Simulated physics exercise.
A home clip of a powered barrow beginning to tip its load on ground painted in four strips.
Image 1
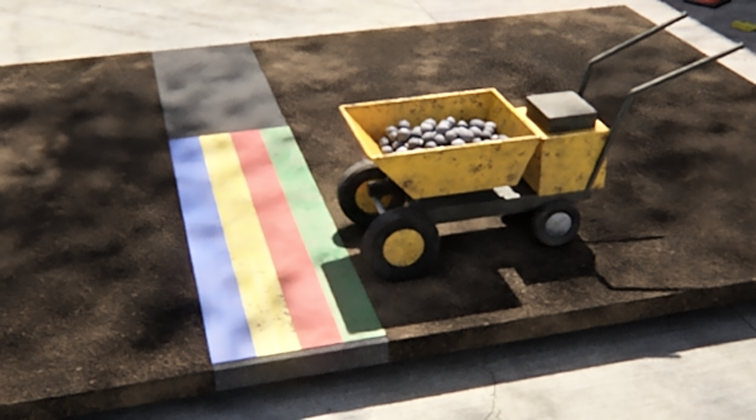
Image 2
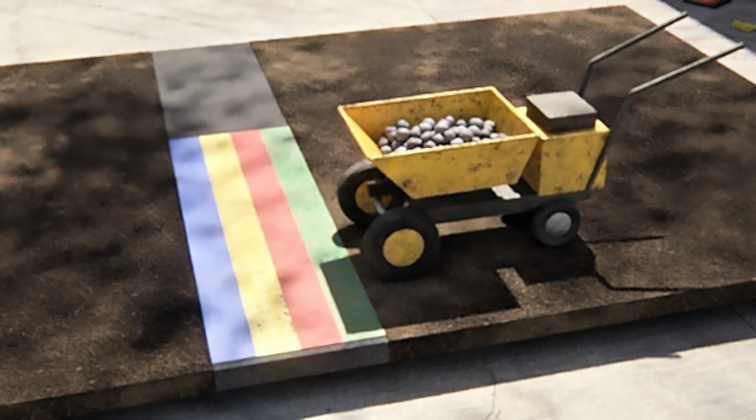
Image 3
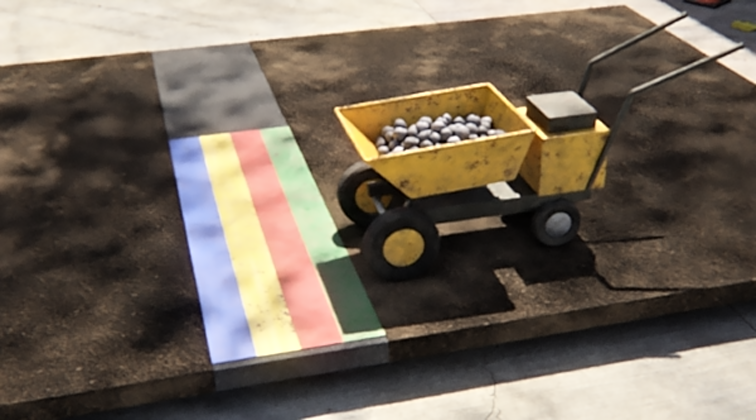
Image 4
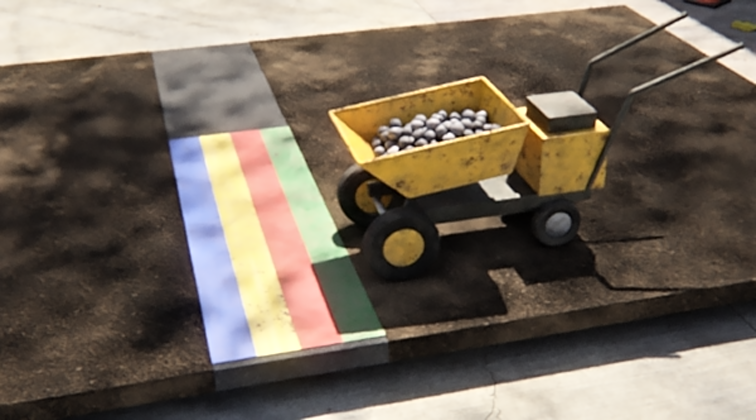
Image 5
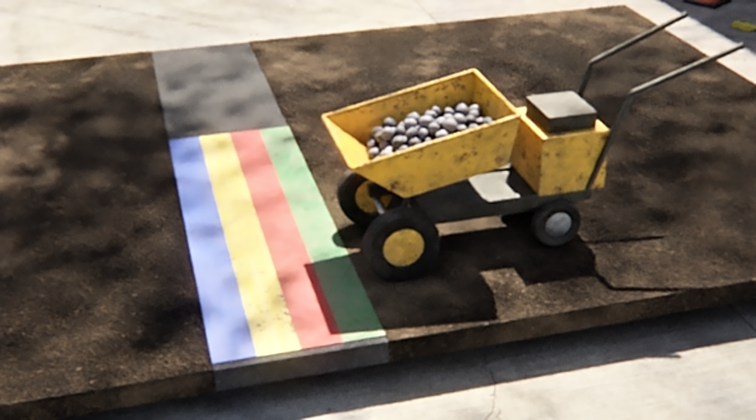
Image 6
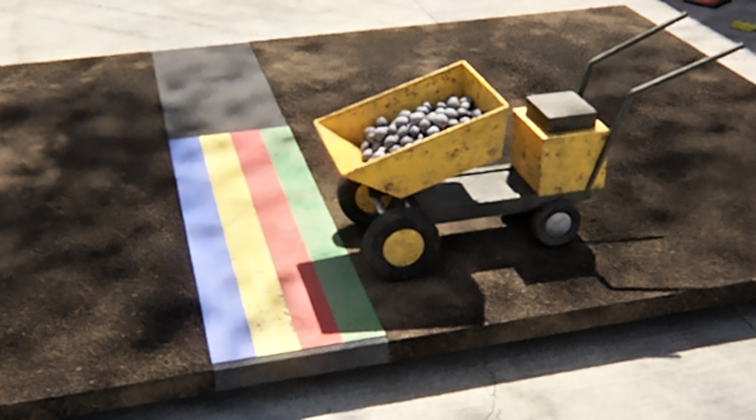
Yellow powered barrow slowly tilting its skip of round grey cobbles leftward beside green, red, yellow and blue strips, wheels staying still.
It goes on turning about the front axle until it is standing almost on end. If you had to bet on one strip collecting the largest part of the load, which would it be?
I would bet on the yellow strip.
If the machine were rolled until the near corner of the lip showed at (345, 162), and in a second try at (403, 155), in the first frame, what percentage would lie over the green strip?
About 0 %, then 10 %.
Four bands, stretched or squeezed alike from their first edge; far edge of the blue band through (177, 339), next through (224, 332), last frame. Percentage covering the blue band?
About 20 % and 30 %.
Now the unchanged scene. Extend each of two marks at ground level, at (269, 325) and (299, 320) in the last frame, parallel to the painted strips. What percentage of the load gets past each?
Close to 60 % and 90 %, in that order.
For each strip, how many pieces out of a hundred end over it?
The green strip takes 0 per cent, the red strip 20, the yellow strip 40 and the blue strip 25.
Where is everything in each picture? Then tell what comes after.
Lip of the skip near (372, 159), level; top of the load near (440, 141), round cobbles; green strip near (352, 308); red strip near (311, 314); yellow strip near (270, 321); blue strip near (227, 327), in the first frame.
Lip of the skip near (370, 159), level; top of the load near (439, 140), in the second frame.
Lip of the skip near (366, 161), tipped barely; top of the load near (452, 132), in the third frame.
Lip of the skip near (360, 164), tipped a little; top of the load near (447, 129), in the fourth frame.
Lip of the skip near (352, 169), tipped a little; top of the load near (459, 121), in the fifth frame.
Lip of the skip near (343, 175), tipped clearly; top of the load near (450, 116); green strip near (352, 308); red strip near (311, 314); yellow strip near (270, 321); blue strip near (227, 327), in the sixth frame.
Shortly afterwards, skip tipped steeply; the whole lot in the skip.
Next, skip tipped steeply; the bulk in the skip; only a few over the red strip; near a quarter over the yellow strip; only a few over the blue strip; only a few falling.
Some moments later, skip tipped right over; a little in the skip; a little over the red strip; near a third over the yellow strip; near a quarter over the blue strip; a little off the paint.
In the end, skip tipped right over; only a few in the skip; none at all over the green strip; near a quarter over the red strip; near half over the yellow strip; near a quarter over the blue strip; a little off the paint.
